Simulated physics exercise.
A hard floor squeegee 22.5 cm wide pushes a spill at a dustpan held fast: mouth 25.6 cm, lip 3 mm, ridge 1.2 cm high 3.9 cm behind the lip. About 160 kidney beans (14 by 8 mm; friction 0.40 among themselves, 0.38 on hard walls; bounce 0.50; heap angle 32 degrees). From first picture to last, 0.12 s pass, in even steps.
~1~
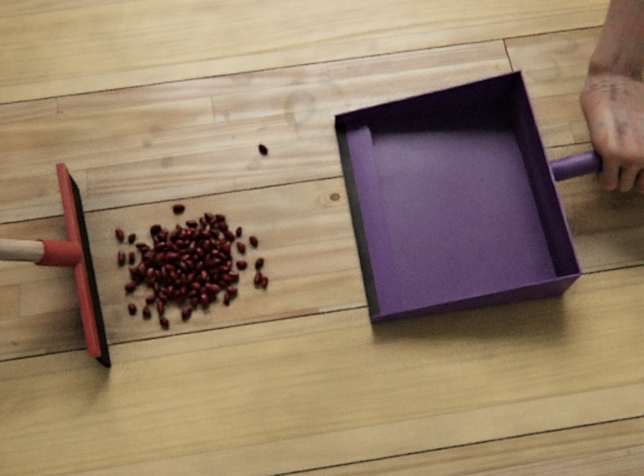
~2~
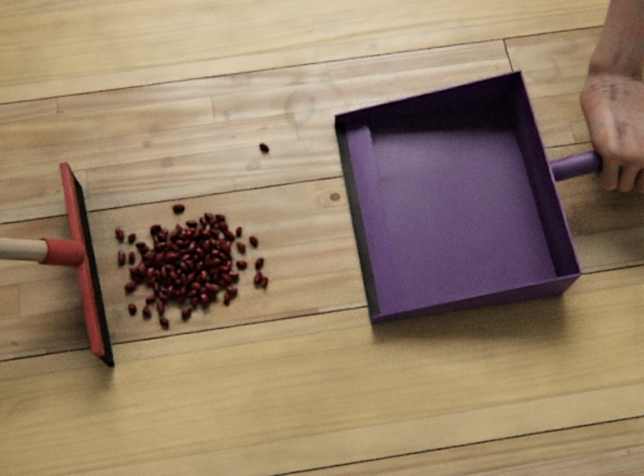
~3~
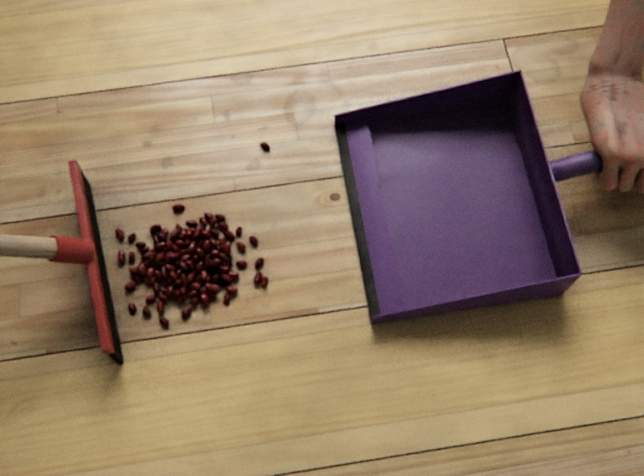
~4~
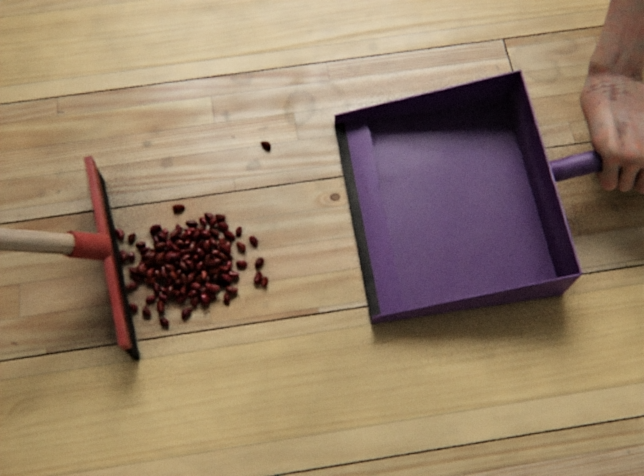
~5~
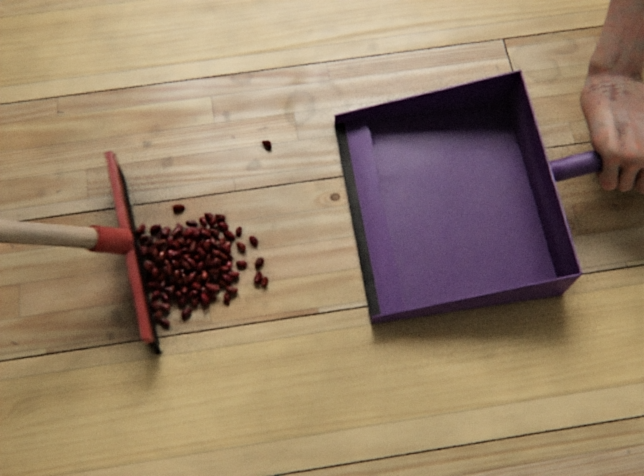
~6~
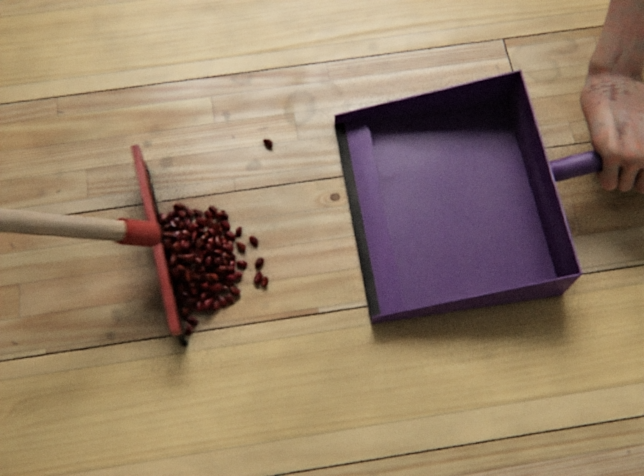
A hand holds a purple dustpan still while a red squeegee pushes beans right.
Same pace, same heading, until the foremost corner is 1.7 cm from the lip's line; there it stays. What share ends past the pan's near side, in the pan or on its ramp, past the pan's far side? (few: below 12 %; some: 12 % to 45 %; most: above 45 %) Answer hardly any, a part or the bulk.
Past the pan's near side: Hardly any; in the pan or on its ramp: The bulk; past the pan's far side: Hardly any.
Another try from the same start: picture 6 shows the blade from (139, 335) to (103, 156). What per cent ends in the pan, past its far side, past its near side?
Pan 40, far 5, near 5.
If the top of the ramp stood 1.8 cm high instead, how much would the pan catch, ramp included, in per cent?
It would be near 55 per cent.
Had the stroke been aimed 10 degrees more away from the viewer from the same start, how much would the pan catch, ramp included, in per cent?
Then about 55 per cent.
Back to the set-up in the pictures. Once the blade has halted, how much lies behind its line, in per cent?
Roughly 0 per cent.
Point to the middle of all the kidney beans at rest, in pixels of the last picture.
Near (367, 203).
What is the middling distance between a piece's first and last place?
Roughly 24 cm.
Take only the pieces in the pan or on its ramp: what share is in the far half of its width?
Some 60 per cent.
Then, 0.09 s after the last picture, middle of the blade 11 cm from the lip; 0 % over the lip, far side 0 %, near side 0 %.
Then, 0.15 s after the last picture, middle of the blade 5 cm from the lip; 5 % over the lip, far side 0 %, near side 5 %.
Then, 0.35 s after the last picture, middle of the blade 3 cm from the lip; 65 % over the lip, far side 5 %, near side 5 %.
In the end, near side 5 %, pan 60 %, far side 5 %, in front of the lip or behind the blade 30 %.
